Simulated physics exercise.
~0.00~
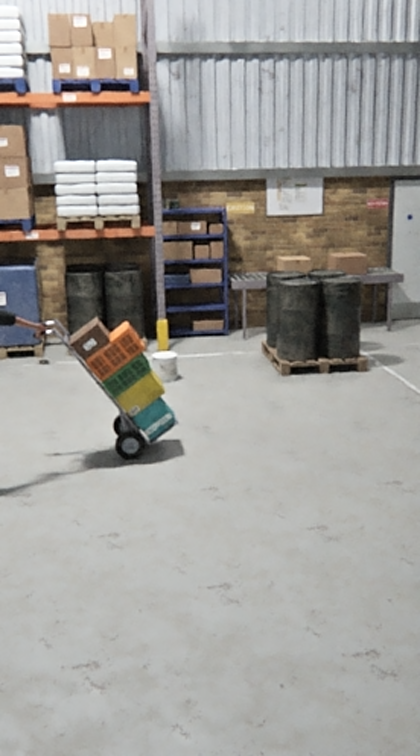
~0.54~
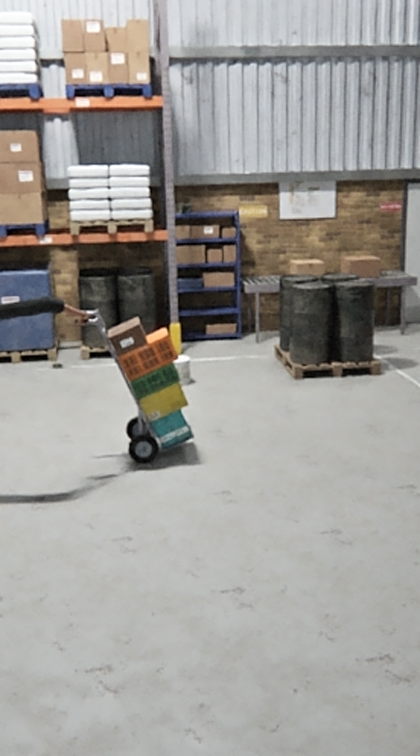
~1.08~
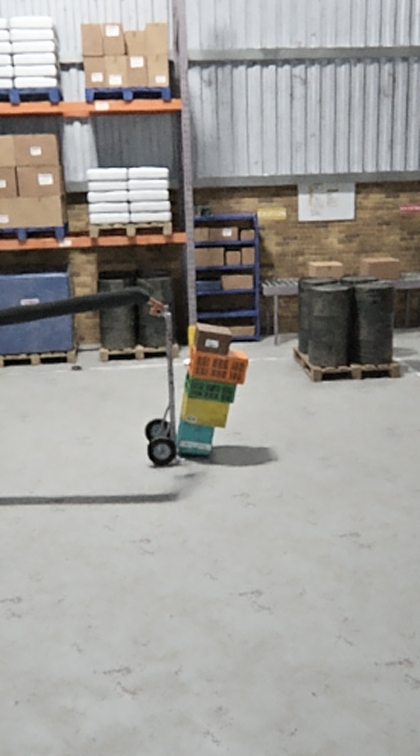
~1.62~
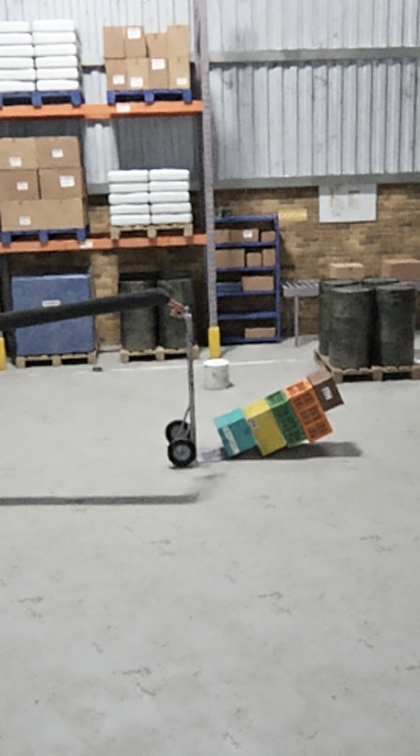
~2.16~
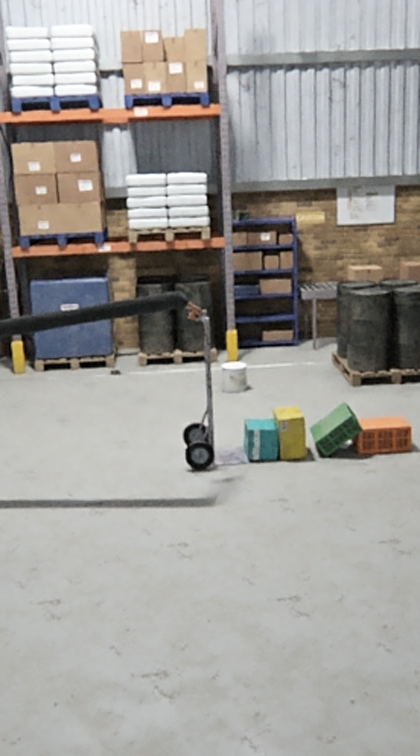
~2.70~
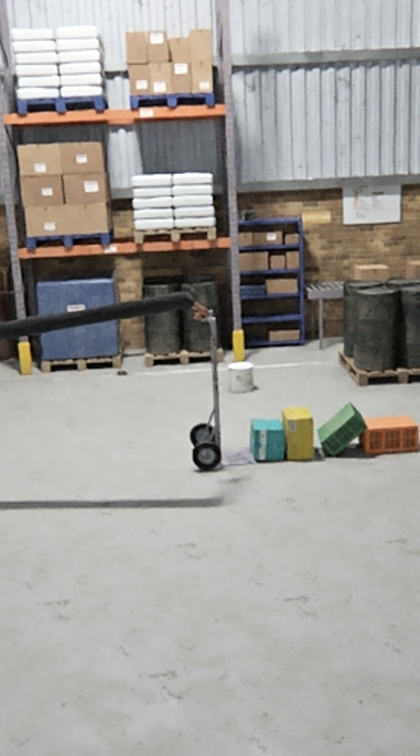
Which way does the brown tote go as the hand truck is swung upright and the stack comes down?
The brown tote moves to the right, going over with the top of the stack, away from the hand truck.
